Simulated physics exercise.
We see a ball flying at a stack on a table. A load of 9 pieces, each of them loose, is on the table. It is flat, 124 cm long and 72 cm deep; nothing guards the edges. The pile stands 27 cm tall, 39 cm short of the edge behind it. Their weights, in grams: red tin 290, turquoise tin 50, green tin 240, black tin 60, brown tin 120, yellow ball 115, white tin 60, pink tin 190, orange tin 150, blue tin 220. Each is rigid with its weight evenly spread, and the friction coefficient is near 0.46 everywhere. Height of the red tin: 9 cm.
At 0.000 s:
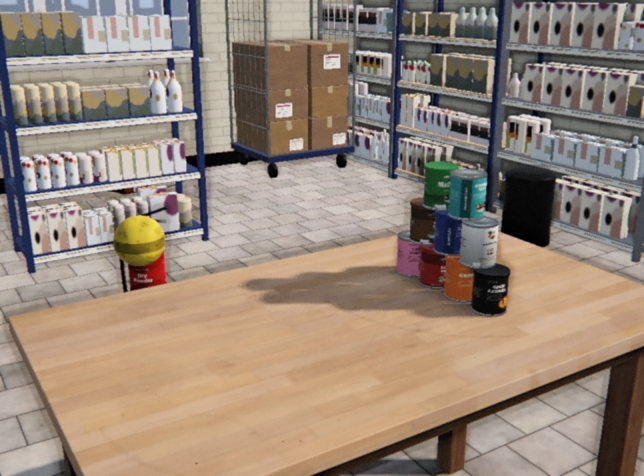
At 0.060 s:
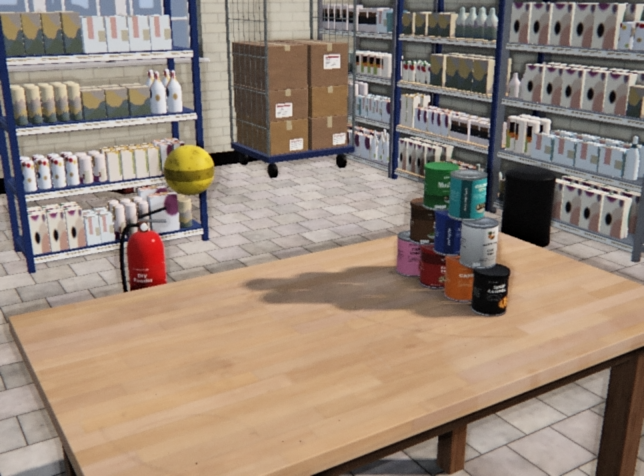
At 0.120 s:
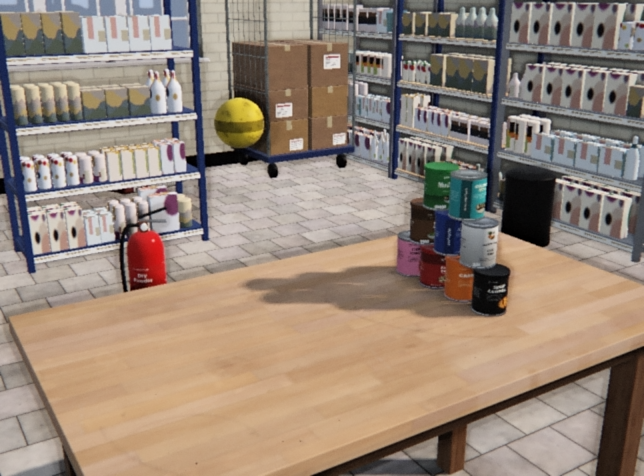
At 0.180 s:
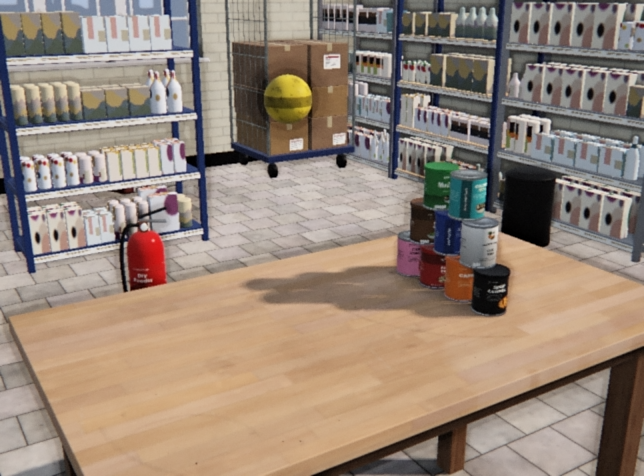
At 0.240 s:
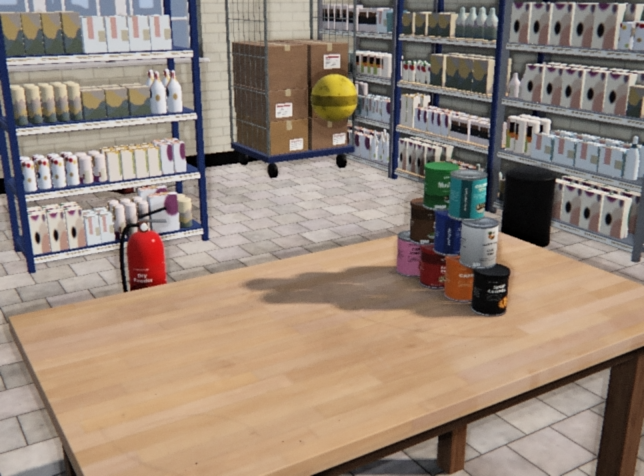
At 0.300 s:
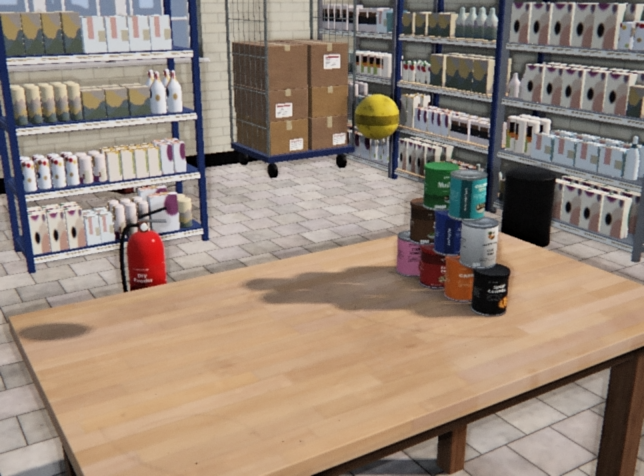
Yellow ball rising from beside a red fire extinguisher, arcing rightward past stacked boxes and dipping behind colourful tins on a table.
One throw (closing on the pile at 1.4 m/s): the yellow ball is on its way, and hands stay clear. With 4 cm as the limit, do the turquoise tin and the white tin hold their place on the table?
The turquoise tin gets shifted; the white tin gets shifted.
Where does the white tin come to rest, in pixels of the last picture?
Near (604, 289).
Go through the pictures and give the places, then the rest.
Gap 63 cm; yellow ball (139, 241); turquoise tin (468, 195); white tin (479, 242), in the first frame.
Gap 54 cm; yellow ball (189, 171); black tin (490, 290), in the second frame.
Gap 46 cm; yellow ball (239, 124); pink tin (413, 254), in the third frame.
Gap 37 cm; yellow ball (288, 100); blue tin (451, 231), in the fourth frame.
Gap 28 cm; yellow ball (334, 99); green tin (441, 186), in the fifth frame.
Gap 19 cm; yellow ball (377, 118); turquoise tin (468, 195); white tin (479, 242), in the sixth frame.
After 0.50 s, yellow ball near (455, 242); white tin leaning 6° near (497, 239); turquoise tin leaning 4° near (473, 191).
After 0.70 s, yellow ball near (449, 297); turquoise tin leaning 75° near (499, 225); white tin on its side near (529, 272).
After 1.10 s, yellow ball near (448, 298); turquoise tin on its side near (462, 258); white tin on its side near (564, 278).
At rest (3.0 s), tipped over on the table, turquoise tin and white tin; the other 7 in place, give or take 4 cm. Seen from the same camera at the end, turquoise tin near (478, 255), white tin near (604, 289).
